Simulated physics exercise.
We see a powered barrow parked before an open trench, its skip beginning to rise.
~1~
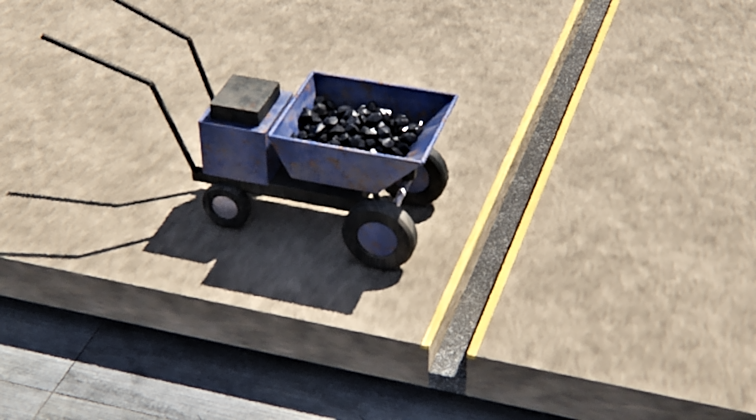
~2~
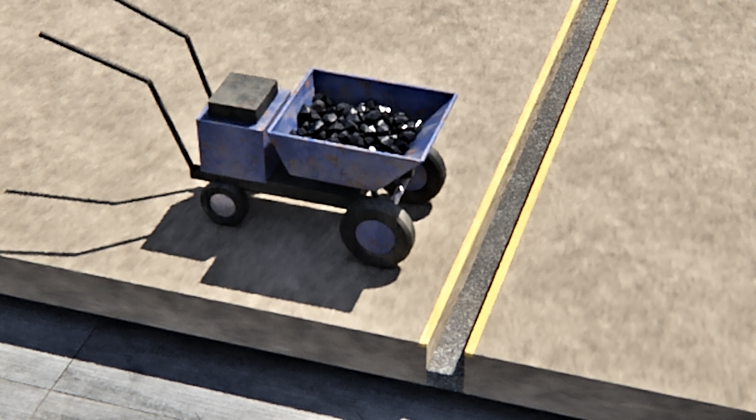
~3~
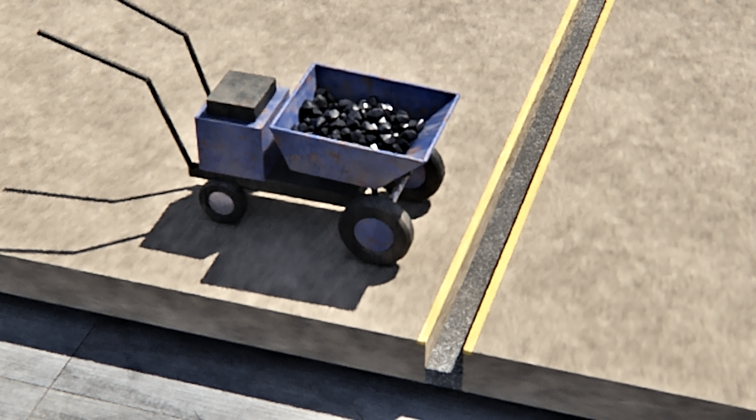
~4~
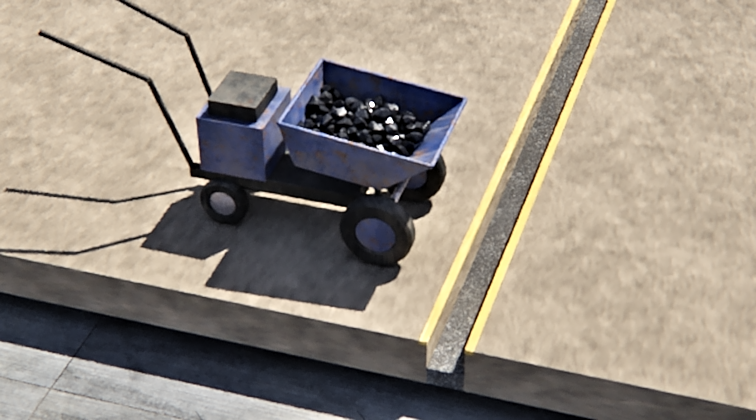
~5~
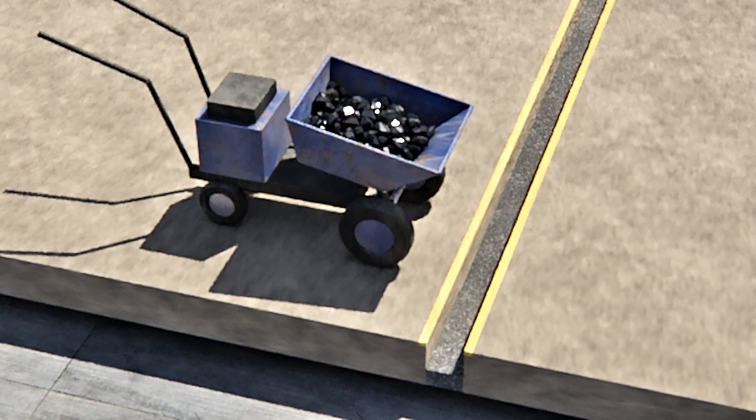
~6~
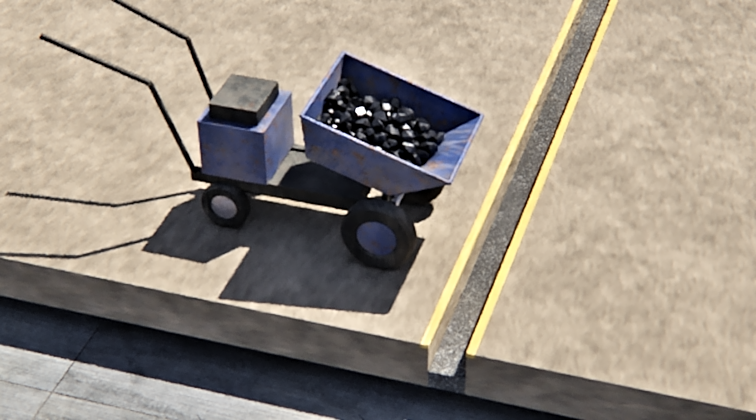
The clip opens on a small blue powered barrow loaded with black lumps of coal, parked on a concrete surface to the left of a narrow, yellow-edged trench. At first the skip sits level and almost still, then its rear gradually rises and it tilts clearly toward the trench, the coal still inside.
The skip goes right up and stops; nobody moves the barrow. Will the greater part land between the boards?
The trench ends with less than half of it.
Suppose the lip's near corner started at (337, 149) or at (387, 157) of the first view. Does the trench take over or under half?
The first try: Under half. The second: More than half.
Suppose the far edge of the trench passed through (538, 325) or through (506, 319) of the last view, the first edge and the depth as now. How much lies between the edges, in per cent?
Near 100 % and 70 %.
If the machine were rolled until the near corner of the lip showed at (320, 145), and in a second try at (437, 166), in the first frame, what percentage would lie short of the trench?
First some 50, then 0 per cent.
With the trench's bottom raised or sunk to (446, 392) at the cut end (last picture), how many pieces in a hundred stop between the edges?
Some 10 per cent.
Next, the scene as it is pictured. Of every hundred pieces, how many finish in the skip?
Near 35 %.
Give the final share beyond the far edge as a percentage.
It comes to 50 per cent or so.
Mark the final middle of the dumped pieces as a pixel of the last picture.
Close to (534, 250).
Shortly afterwards, skip tipped steeply; the whole lot in the skip.
Next, skip tipped right over; the bulk in the skip; only a few in or heaped over the trench; near a quarter beyond it.
Some moments later, skip tipped right over; near a third in the skip; a little in or heaped over the trench; near half beyond it.
In the end, skip tipped right over; near a third in the skip; a little in or heaped over the trench; near half beyond it.
